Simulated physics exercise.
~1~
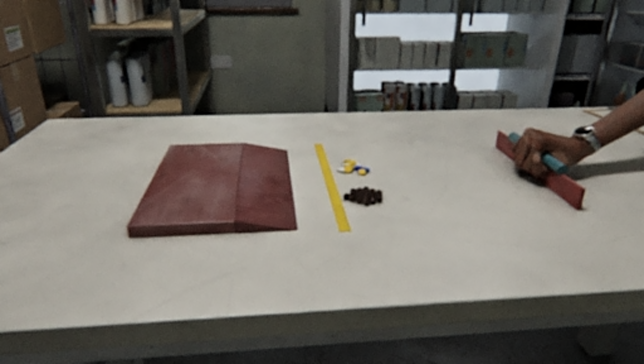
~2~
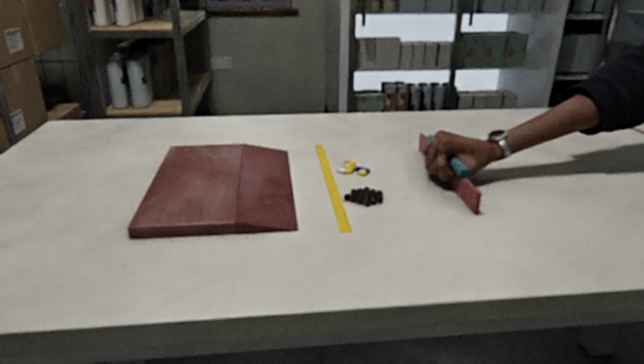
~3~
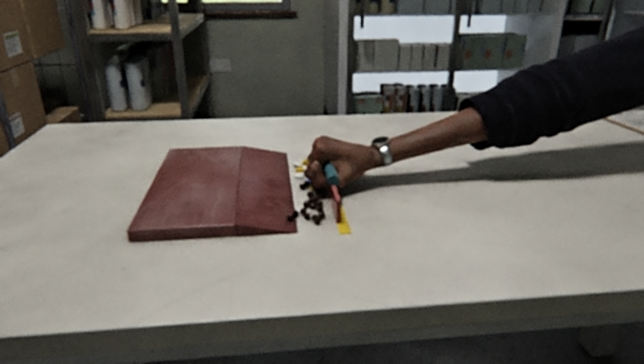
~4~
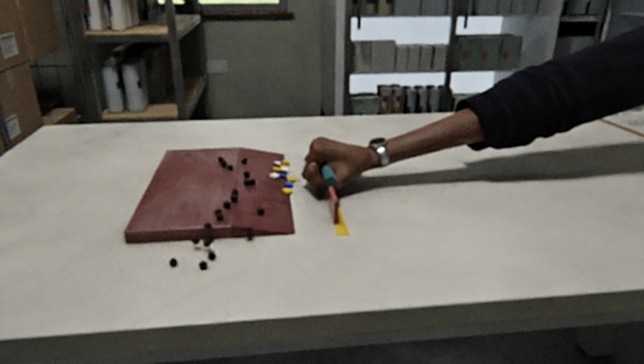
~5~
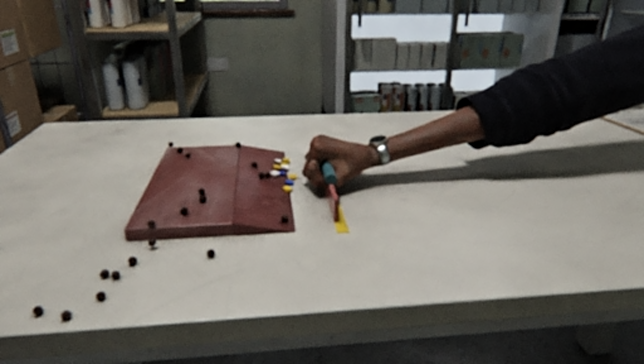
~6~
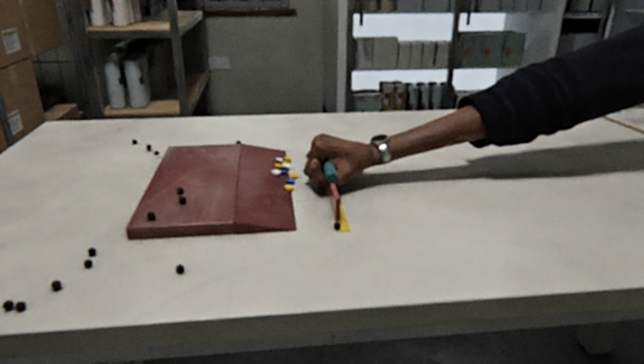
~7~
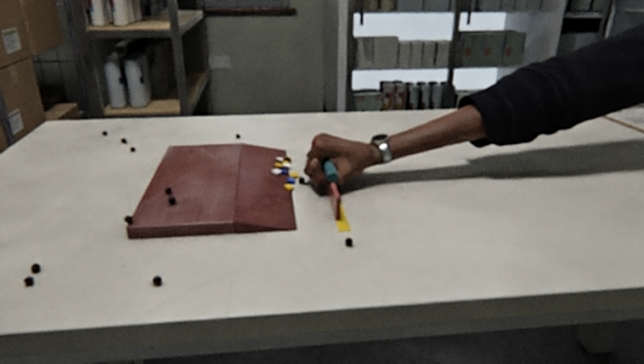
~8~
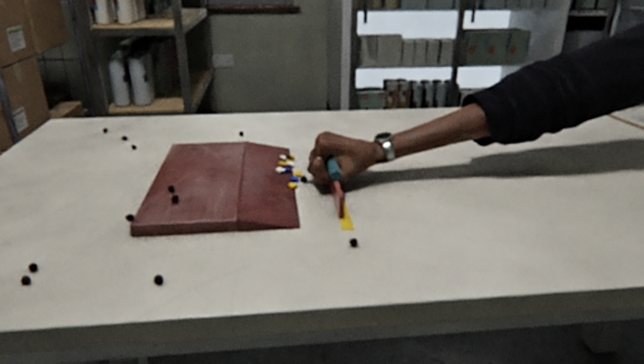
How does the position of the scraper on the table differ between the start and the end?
At the start the scraper is over at the right side of the table, well away from the yellow tape. By the end it is farther left, held still at the tape close to the red slab.
